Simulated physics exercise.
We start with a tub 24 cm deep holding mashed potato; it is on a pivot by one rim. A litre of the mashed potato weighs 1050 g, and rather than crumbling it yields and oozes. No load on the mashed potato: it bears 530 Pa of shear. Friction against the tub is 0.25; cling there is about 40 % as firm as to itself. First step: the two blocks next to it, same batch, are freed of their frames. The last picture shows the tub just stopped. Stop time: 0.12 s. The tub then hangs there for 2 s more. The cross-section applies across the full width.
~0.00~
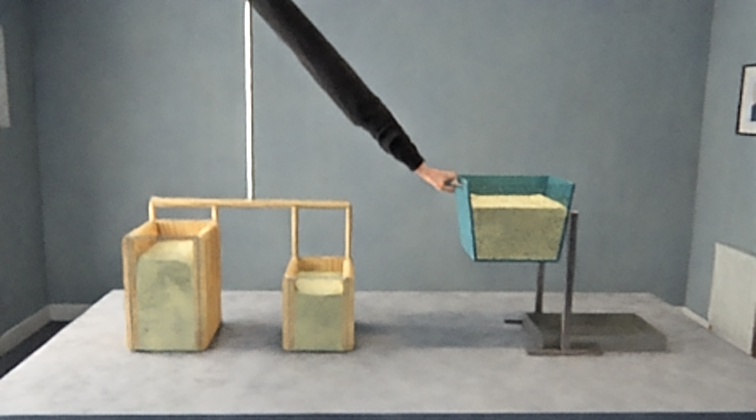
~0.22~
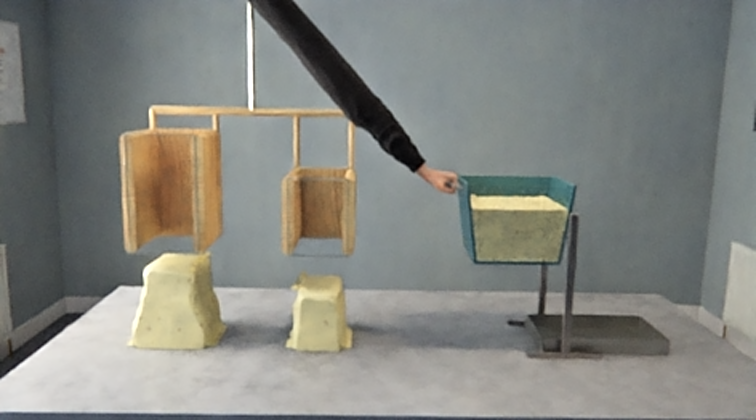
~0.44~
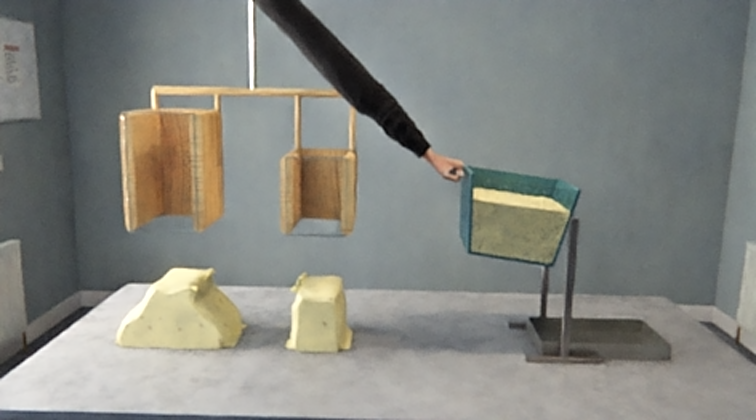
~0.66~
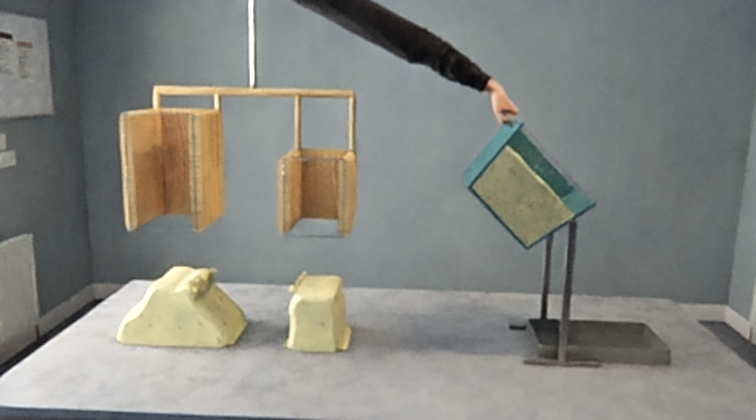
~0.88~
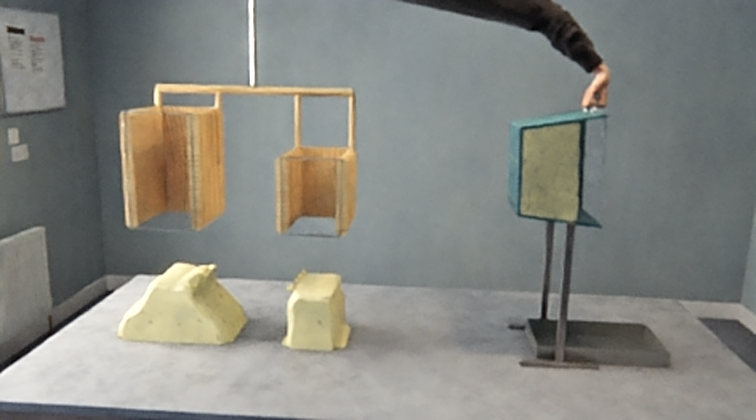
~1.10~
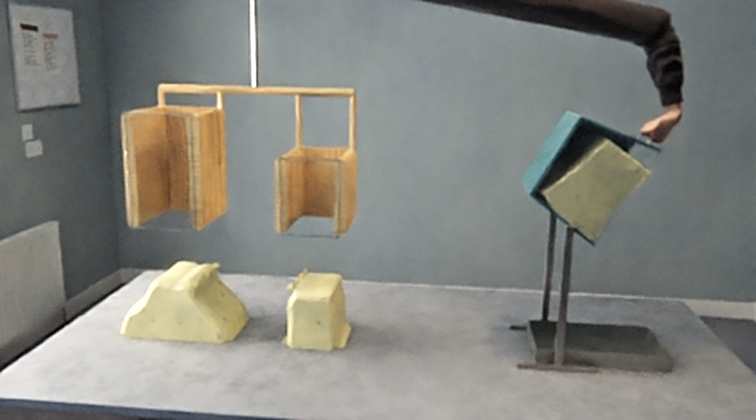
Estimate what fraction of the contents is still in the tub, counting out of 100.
Roughly 0 out of 100.
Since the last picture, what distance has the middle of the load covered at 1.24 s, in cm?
Roughly 19 cm.
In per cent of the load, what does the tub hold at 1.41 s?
Near 0 %.
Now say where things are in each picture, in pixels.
In the first picture, handle-side rim at (470, 183), tilt 0 degrees; top of the mashed potato at (511, 206); blocks stand 30 cm, 20 cm (left to right).
In the second picture, handle-side rim at (469, 185), tilt 0 degrees; top of the mashed potato at (511, 208); blocks stand 26 cm, 19 cm (left to right).
In the third picture, handle-side rim at (474, 175), tilt 8 degrees; top of the mashed potato at (480, 199); blocks stand 20 cm, 19 cm (left to right).
In the fourth picture, handle-side rim at (524, 125), tilt 45 degrees; top of the mashed potato at (511, 148); blocks stand 20 cm, 19 cm (left to right).
In the fifth picture, handle-side rim at (607, 118), tilt 88 degrees; top of the mashed potato at (577, 124); blocks stand 20 cm, 19 cm (left to right).
In the sixth picture, handle-side rim at (659, 152), tilt 119 degrees; top of the mashed potato at (611, 142); blocks stand 20 cm, 19 cm (left to right).
After 1.24 s, the tub is at 119 degrees and holds 20 %.
After 1.41 s, the tub is at 119 degrees and holds 0 %.
After 1.58 s, the tub is at 119 degrees and holds 0 %.
After 1.75 s, the tub is at 119 degrees and holds 0 %.
After 3.10 s, at the end, the tub is at 119 degrees and holds 0 %.
